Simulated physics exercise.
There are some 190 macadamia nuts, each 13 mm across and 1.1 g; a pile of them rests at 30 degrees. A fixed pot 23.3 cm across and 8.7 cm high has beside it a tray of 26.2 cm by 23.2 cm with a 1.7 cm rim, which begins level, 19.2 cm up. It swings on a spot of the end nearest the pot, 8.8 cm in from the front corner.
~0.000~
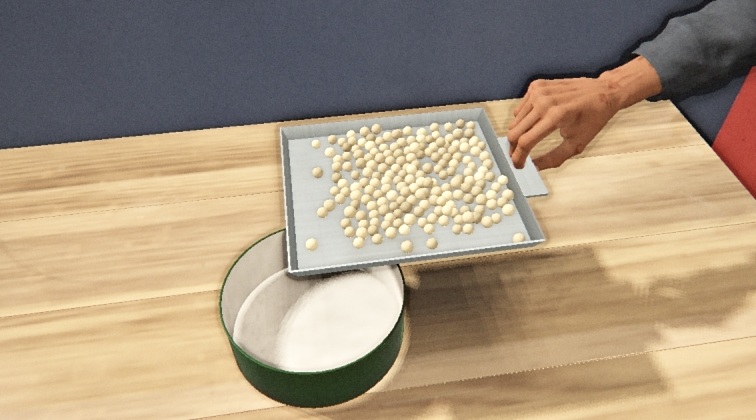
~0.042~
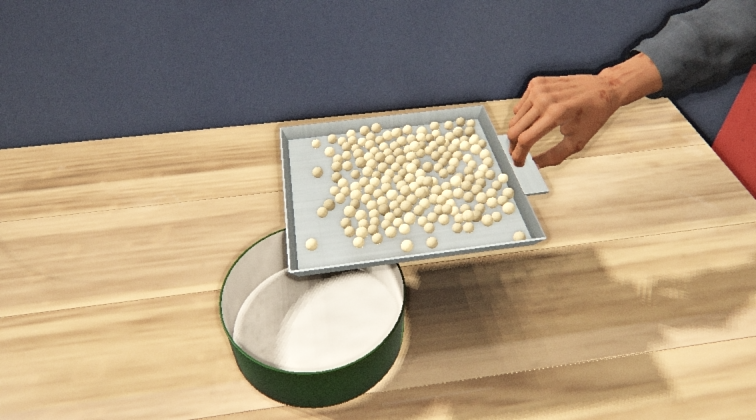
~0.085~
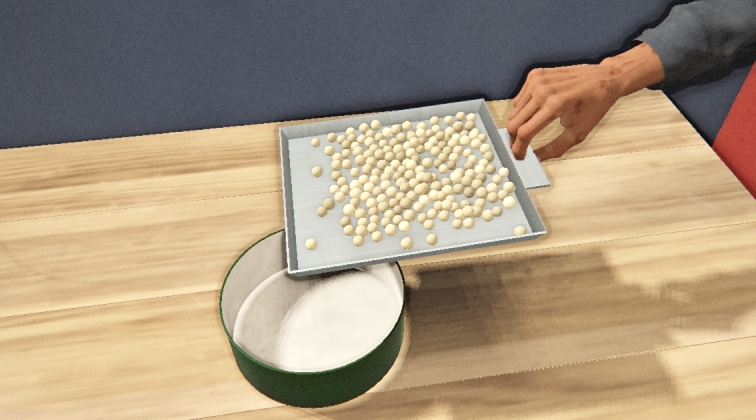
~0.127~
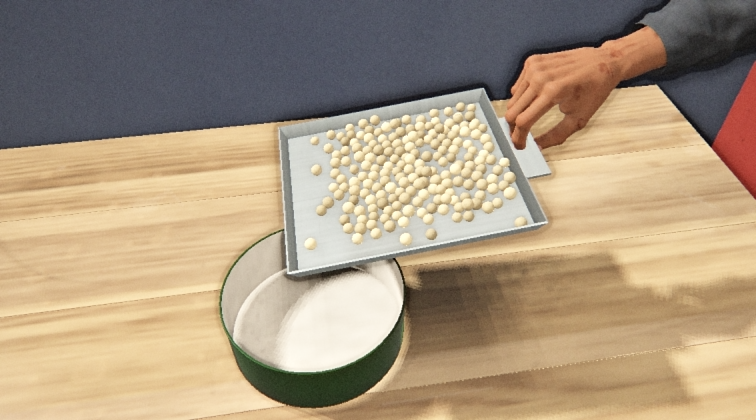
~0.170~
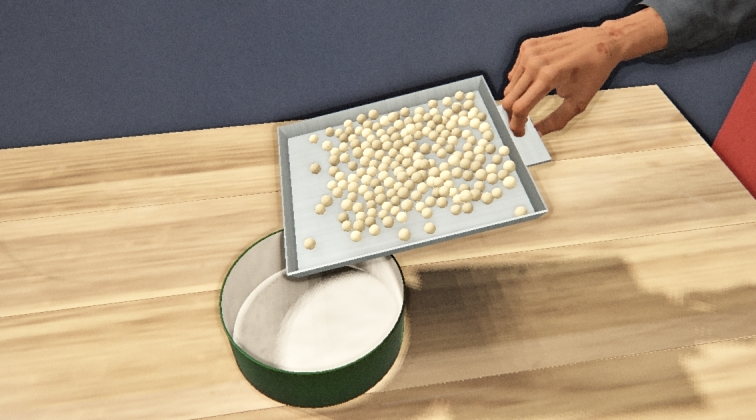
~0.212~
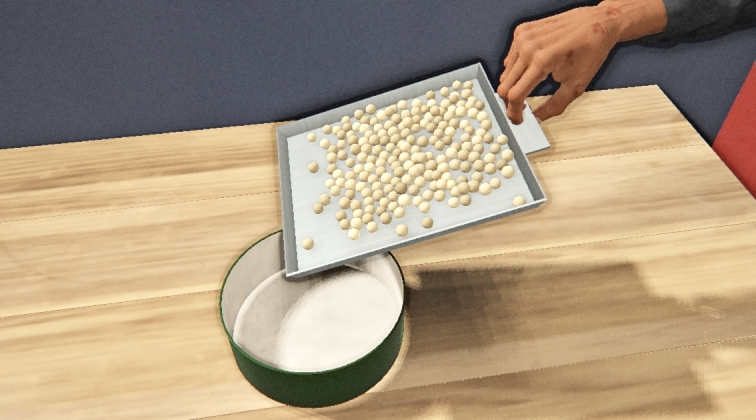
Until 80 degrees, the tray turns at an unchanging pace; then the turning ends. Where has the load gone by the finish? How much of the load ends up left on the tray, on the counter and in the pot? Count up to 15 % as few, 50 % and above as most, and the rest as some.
My estimate: Tray few, counter some, pot most.
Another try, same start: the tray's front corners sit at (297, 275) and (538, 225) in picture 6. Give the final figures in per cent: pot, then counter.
Final per cent - pot 95, counter 5.
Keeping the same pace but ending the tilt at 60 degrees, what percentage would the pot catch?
Then about 45 per cent.
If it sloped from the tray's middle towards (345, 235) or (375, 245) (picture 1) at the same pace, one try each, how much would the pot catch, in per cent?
The share comes to roughly 95 in a hundred, then roughly 80 in a hundred.
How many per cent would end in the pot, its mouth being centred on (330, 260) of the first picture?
Some 40 per cent.
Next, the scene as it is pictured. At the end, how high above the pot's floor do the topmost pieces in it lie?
Around 2.5 cm above the floor.
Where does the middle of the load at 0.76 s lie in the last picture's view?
The middle of the load should be at about (266, 214) by then.
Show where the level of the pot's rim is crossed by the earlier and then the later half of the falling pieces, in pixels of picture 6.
Around (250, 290), then around (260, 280).
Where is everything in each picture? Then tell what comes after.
Tray tilt 0 degrees, front corners at (297, 265) and (536, 236); middle of the pieces at (410, 180); pot at (313, 290), in the first frame.
Tray tilt 1 degrees, front corners at (296, 265) and (537, 234); middle of the pieces at (410, 179), in the second frame.
Tray tilt 3 degrees, front corners at (296, 266) and (538, 228); middle of the pieces at (410, 175), in the third frame.
Tray tilt 7 degrees, front corners at (295, 266) and (538, 218), lowest corner left front; middle of the pieces at (409, 170), in the fourth frame.
Tray tilt 11 degrees, front corners at (294, 267) and (538, 207), lowest corner left front; middle of the pieces at (407, 164), in the fifth frame.
Tray tilt 15 degrees, front corners at (293, 268) and (536, 196), lowest corner left front; middle of the pieces at (405, 158); pot at (313, 290). Its pace works out near 95 degrees a second, in the sixth frame.
After 0.54 s, tilt 47 degrees; the tray holds 100 %, the pot 0 %.
After 0.76 s, tilt 68 degrees; the tray holds 50 %, the pot 15 %.
Then, at 1.09 s, tilt 80 degrees; the tray holds 5 %, the pot 55 %.
In the end, at 2.2 s, tray 0 %, counter 35 %, pot 65 %.
